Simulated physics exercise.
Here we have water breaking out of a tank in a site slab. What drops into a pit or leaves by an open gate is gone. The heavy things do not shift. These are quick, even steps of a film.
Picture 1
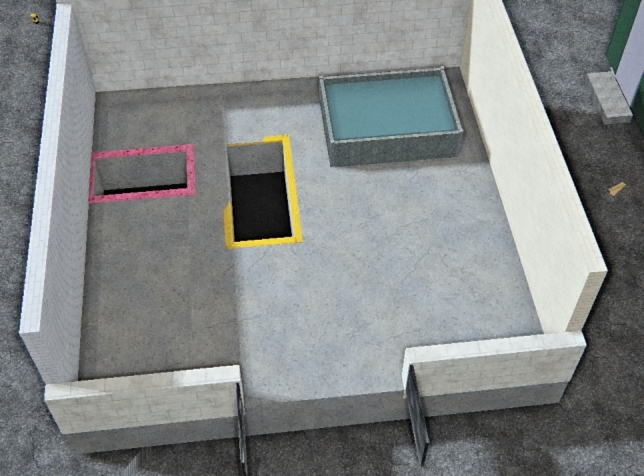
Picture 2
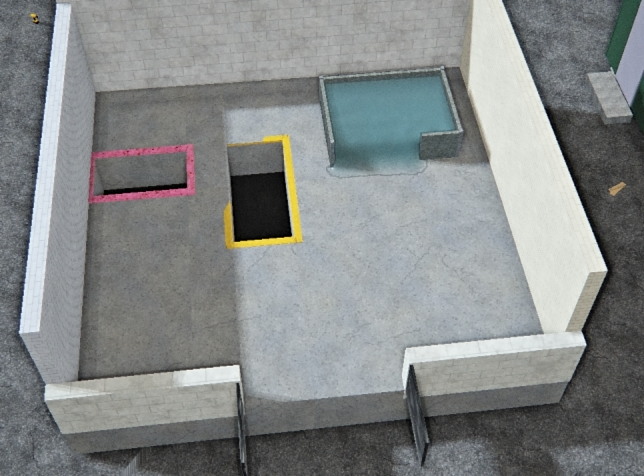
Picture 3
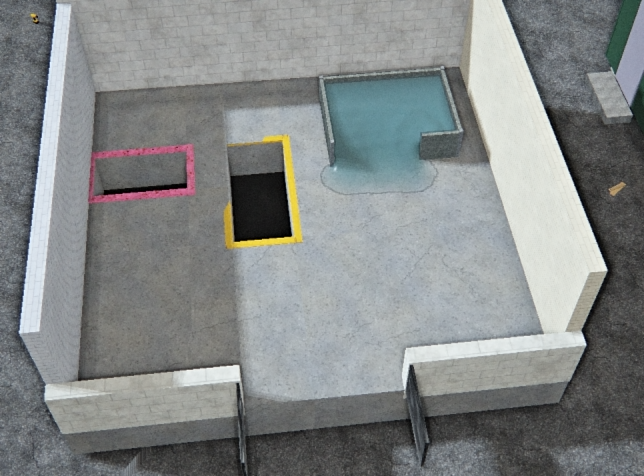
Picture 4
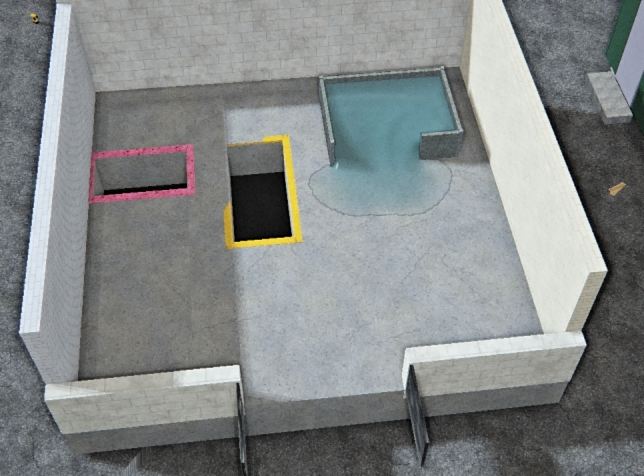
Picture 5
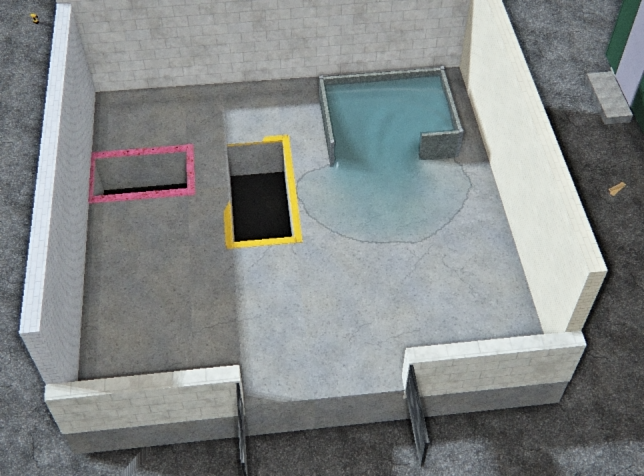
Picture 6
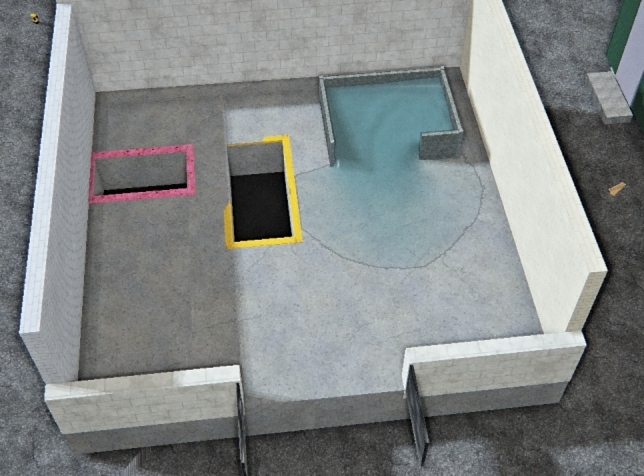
Water pouring from a gap in the front of a tank, spreading across a walled grey slab beside a yellow-edged pit.
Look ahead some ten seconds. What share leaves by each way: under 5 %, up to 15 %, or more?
The gate takes over 15 %; the pink pit takes under 5 %; the yellow pit takes between 5 and 15 %.
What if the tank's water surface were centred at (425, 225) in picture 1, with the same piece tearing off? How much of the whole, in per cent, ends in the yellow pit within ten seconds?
Per cent: Yellow 0.
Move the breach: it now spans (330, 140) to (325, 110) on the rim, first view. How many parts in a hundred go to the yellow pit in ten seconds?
Parts in a hundred: Yellow 65.
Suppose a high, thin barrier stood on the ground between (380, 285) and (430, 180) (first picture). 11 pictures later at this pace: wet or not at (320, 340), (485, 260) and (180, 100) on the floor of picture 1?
One after the other: Wet, dry, free of water.
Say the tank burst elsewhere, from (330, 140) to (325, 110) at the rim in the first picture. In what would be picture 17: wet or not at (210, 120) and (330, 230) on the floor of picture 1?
In turn: Wet, not flooded.
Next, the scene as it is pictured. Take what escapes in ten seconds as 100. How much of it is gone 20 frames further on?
Roughly 45 per cent.
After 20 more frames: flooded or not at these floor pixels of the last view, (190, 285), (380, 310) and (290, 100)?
In that order: Clear, flooded, not flooded.
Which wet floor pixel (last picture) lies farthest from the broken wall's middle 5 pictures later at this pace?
Near (453, 370).
A moment on, water covers 30 % of the floor; the gate 0 %, the pink pit 0 %, the yellow pit 1 %.
Next, water covers 40 % of the floor; the gate 3 %, the pink pit 0 %, the yellow pit 3 %.
Then, water covers 45 % of the floor; the gate 14 %, the pink pit 0 %, the yellow pit 5 %.
Later, water covers 50 % of the floor; the gate 25 %, the pink pit 0 %, the yellow pit 6 %.
In the end, water covers 60 % of the floor; the gate 36 %, the pink pit 0 %, the yellow pit 7 %.
